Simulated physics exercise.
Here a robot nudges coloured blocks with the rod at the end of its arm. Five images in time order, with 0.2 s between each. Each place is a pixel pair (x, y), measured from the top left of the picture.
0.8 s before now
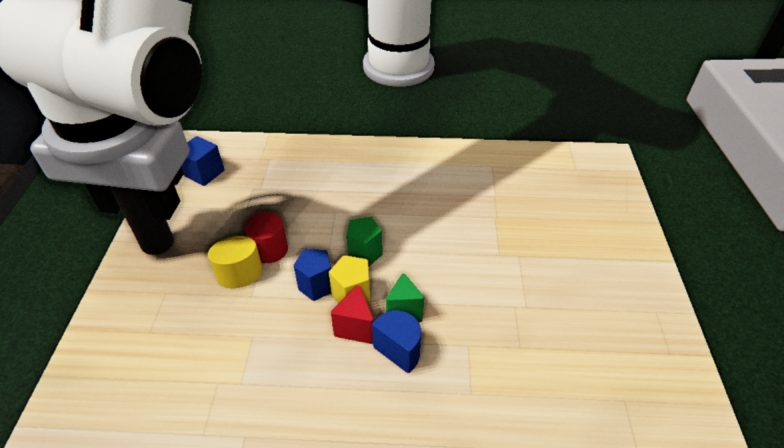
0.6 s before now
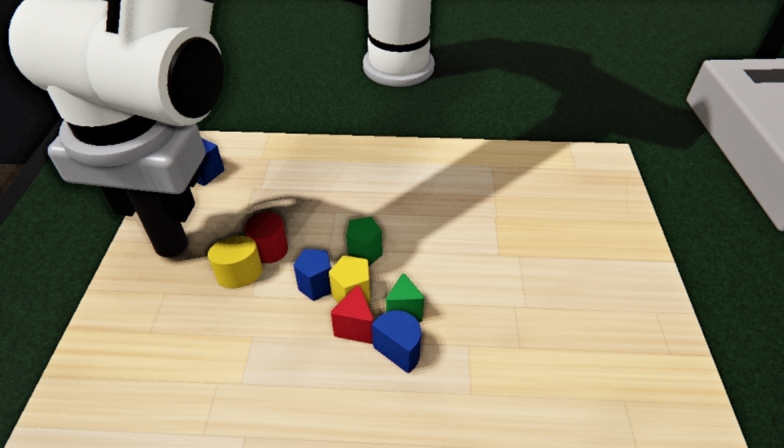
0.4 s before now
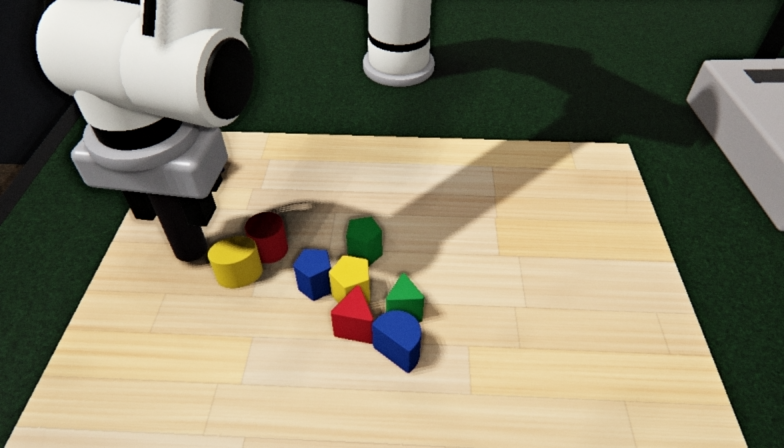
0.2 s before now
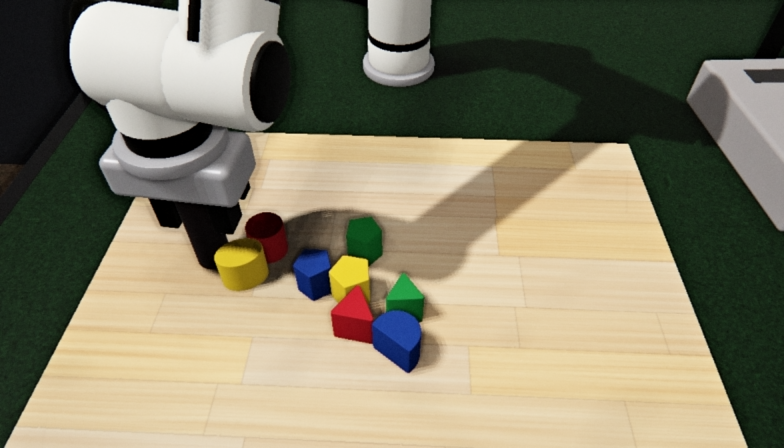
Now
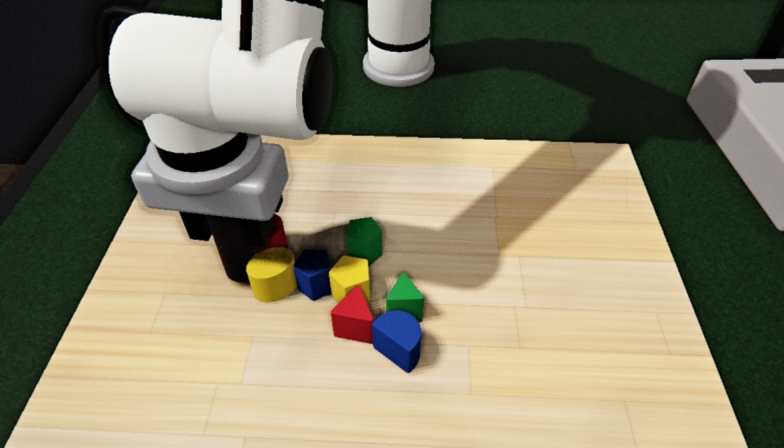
On a wooden table, a robot arm's rod nudges the yellow block slightly right.
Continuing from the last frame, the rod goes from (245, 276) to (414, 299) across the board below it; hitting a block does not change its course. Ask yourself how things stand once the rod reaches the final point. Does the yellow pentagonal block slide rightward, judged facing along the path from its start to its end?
That would be a no.
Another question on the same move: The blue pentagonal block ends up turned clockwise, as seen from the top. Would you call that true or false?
Answer: False.
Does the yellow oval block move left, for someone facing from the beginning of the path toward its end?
I'd say no.
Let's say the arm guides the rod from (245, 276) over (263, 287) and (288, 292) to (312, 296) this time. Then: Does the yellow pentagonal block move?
My answer is yes.
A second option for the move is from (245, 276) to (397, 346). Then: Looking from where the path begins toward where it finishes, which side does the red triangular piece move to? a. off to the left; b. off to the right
Letter b.
On the path given first. One third of the way, rod at (301, 275); yellow oval block at (307, 285); blue pentagonal block at (341, 262), turned 60° anticlockwise; yellow pentagonal block at (375, 270), turned 40° clockwise.
Two thirds of the way, rod at (357, 283); yellow oval block at (313, 290), turned 25° clockwise; blue pentagonal block at (390, 260), turned 95° anticlockwise; yellow pentagonal block at (425, 269), turned 85° clockwise; green triangular piece at (425, 296), turned 45° clockwise.
At the end, rod at (415, 292); yellow oval block at (313, 290), turned 25° clockwise; blue pentagonal block at (426, 249), turned 160° anticlockwise; yellow pentagonal block at (452, 267), turned 150° clockwise; green triangular piece at (427, 298), turned 45° clockwise.
